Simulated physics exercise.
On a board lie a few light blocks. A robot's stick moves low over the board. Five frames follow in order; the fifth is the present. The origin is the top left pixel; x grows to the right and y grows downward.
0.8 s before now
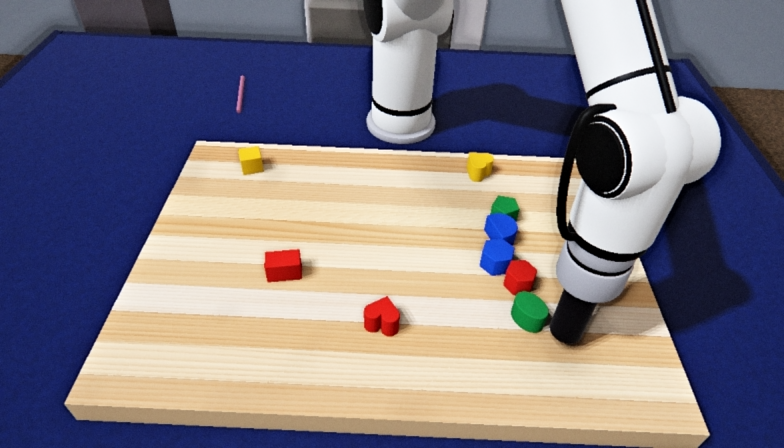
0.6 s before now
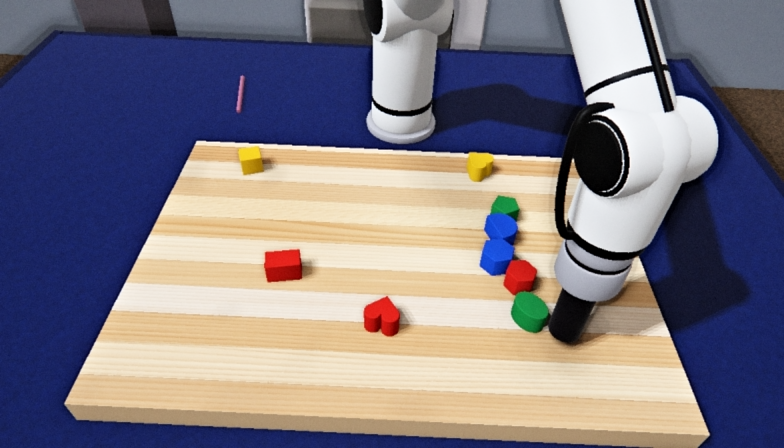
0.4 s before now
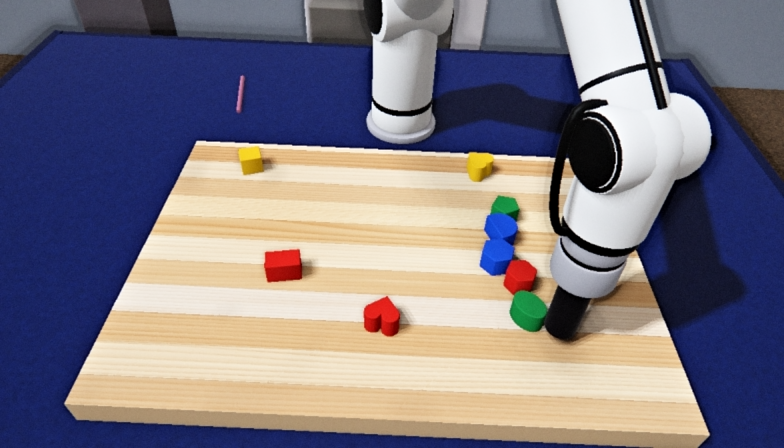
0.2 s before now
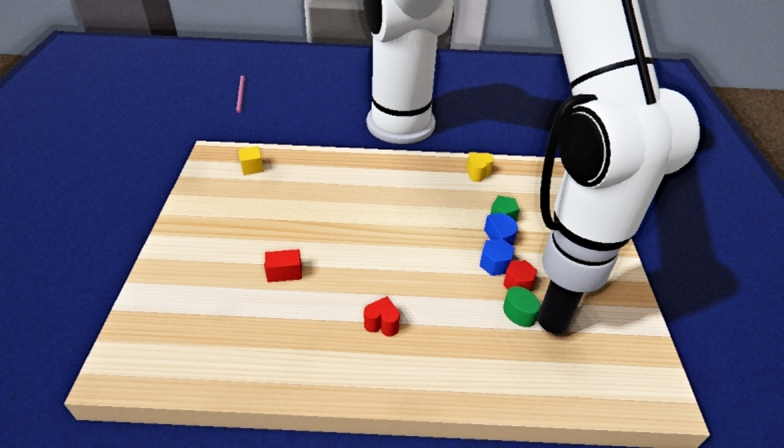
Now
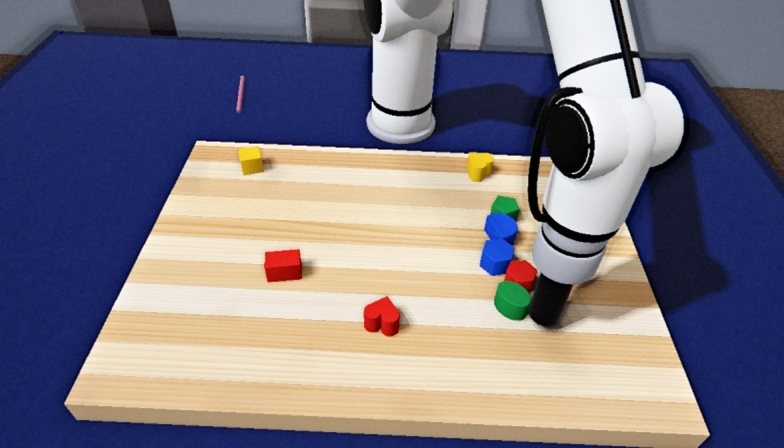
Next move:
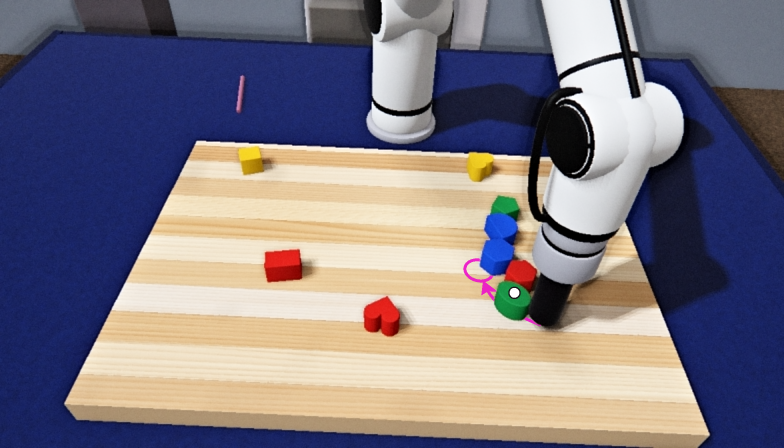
A robot arm's black stick nudges the green oval block slightly left across the wooden board.
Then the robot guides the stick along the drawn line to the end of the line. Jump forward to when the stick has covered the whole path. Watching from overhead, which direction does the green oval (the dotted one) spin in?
The block turns counter-clockwise.
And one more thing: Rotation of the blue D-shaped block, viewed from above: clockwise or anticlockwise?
Viewed from overhead, the blue D-shaped block winds up turned anticlockwise.
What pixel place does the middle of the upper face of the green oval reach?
Near (452, 246).
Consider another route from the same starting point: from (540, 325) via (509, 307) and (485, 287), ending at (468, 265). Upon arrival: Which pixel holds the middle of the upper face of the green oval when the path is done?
Its top centre lands on (439, 248).
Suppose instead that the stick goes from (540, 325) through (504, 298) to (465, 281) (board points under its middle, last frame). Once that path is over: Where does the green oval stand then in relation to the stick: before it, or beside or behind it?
The green oval won't leave the front of the stick.
The drawn path runs from (540, 325) via (510, 312) and (489, 292), ending at (479, 270); the dot is on the green oval.
On the path given first. One third of the way, stick at (512, 301); green oval at (487, 277), turned 15° clockwise.
Two thirds of the way, stick at (491, 282); green oval at (466, 259).
At the end, stick at (481, 260); blue six-sided block at (502, 241), turned 35° clockwise; blue D-shaped block at (508, 221), turned 25° anticlockwise; green pentagonal block at (506, 202); green oval at (452, 246), turned 25° anticlockwise.
